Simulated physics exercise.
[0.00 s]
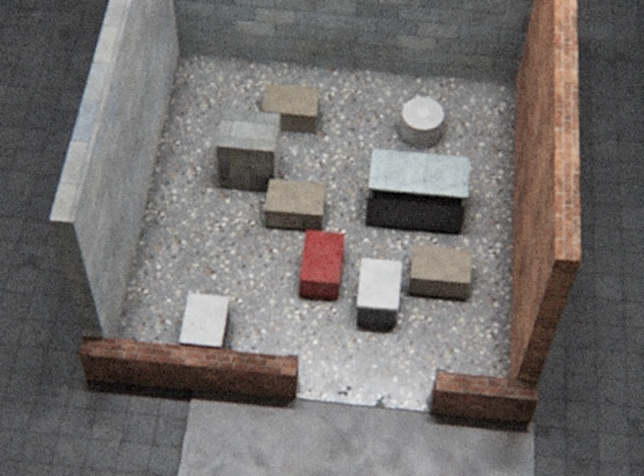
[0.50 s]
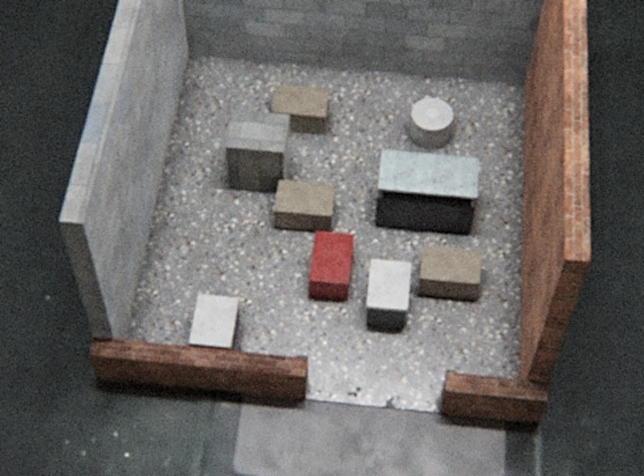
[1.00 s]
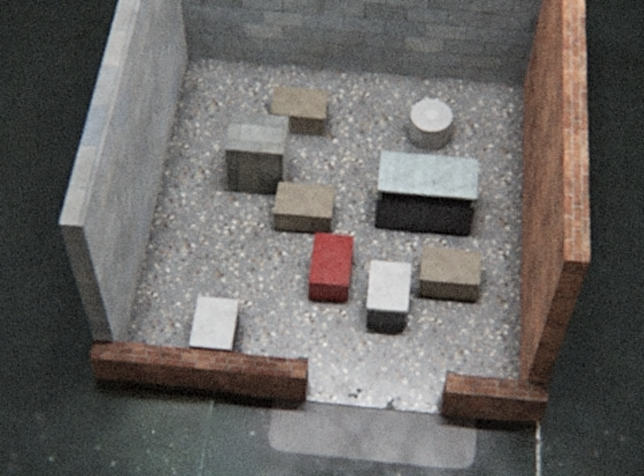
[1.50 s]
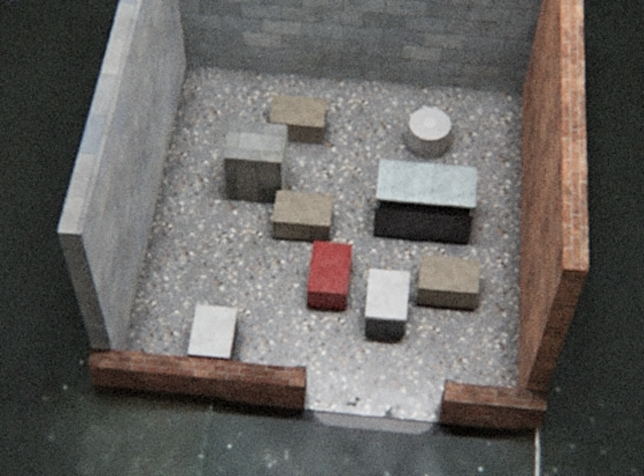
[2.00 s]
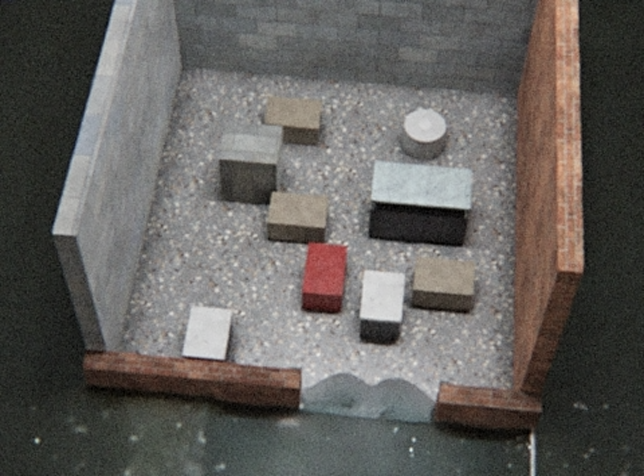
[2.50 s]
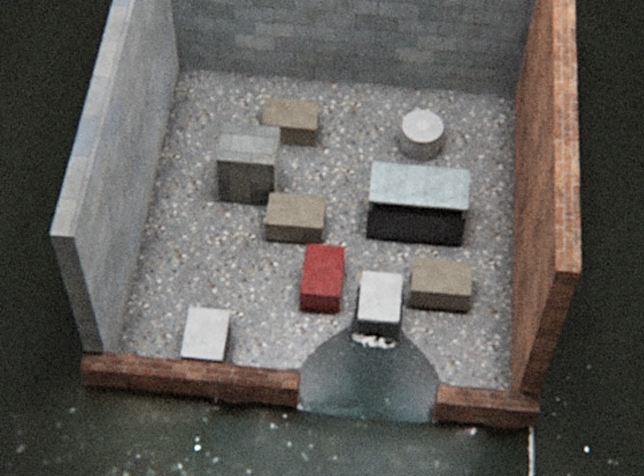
To begin with, a red box, paler boxes and a round tub sit on the speckled floor of a walled room as dark water closes over the pale ground outside its front gap. The water then enters through the gap and fans out to the nearest white box, while nothing inside shifts.
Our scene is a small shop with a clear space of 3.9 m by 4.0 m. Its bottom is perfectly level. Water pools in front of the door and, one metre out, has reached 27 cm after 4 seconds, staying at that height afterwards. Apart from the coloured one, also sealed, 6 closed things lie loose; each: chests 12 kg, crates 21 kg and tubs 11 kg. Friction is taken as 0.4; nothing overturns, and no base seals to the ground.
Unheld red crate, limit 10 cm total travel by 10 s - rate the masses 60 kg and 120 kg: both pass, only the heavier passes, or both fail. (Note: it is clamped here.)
Only the heavier passes.
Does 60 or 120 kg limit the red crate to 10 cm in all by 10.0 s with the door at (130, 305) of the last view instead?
For that position, the smaller mass succeeds.
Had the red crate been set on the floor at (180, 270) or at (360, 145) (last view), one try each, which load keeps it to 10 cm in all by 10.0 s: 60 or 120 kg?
Respectively, the light option succeeds and the light option succeeds.
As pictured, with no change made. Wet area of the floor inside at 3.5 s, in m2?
Somewhere around 3.0 m2, roughly.
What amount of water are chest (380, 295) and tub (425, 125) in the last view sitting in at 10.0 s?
Close to 17 and 5 centimetres.
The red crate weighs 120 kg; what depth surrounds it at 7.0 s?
12 cm, roughly.
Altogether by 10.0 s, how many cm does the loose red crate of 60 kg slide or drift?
Adding it all up, something like 20 cm.
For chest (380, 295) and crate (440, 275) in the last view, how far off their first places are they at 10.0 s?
The first is 60 cm from its start, the second 250 cm.
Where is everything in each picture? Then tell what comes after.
The first picture shows the red crate at (322, 256) rests on the ground; water covers 0.0 m2; 0 of 7 have shifted.
The second picture shows the red crate at (332, 257) rests on the ground; 0.0 m2 under water; 0 of 7 have shifted.
The third picture shows the red crate at (332, 259) rests on the ground; 0.0 m2 under water; 0 of 7 have shifted.
The fourth picture shows the red crate at (330, 267) rests on the ground; water covers 0.0 m2; 0 of 7 have shifted.
The fifth picture shows the red crate at (325, 269), on the bottom; 0.2 m2 under water; 0 of 7 have shifted.
The sixth picture shows the red crate at (323, 269) rests on the ground; water covers 0.8 m2; 0 of 7 have shifted.
After 3.5 s the red crate would be 0 cm from its start with 60 kg and 0 cm from its start with 120 kg; 5 cm of water round it then.
After 4.5 s the red crate would be 0 cm from its start with 60 kg and 0 cm from its start with 120 kg; 8 cm of water round it then.
After 7.0 s the red crate would be 5 cm from its start with 60 kg and 0 cm from its start with 120 kg; 12 cm of water round it then.
After 10.0 s the red crate would be 20 cm from its start with 60 kg and 0 cm from its start with 120 kg; 14 cm of water round it then.
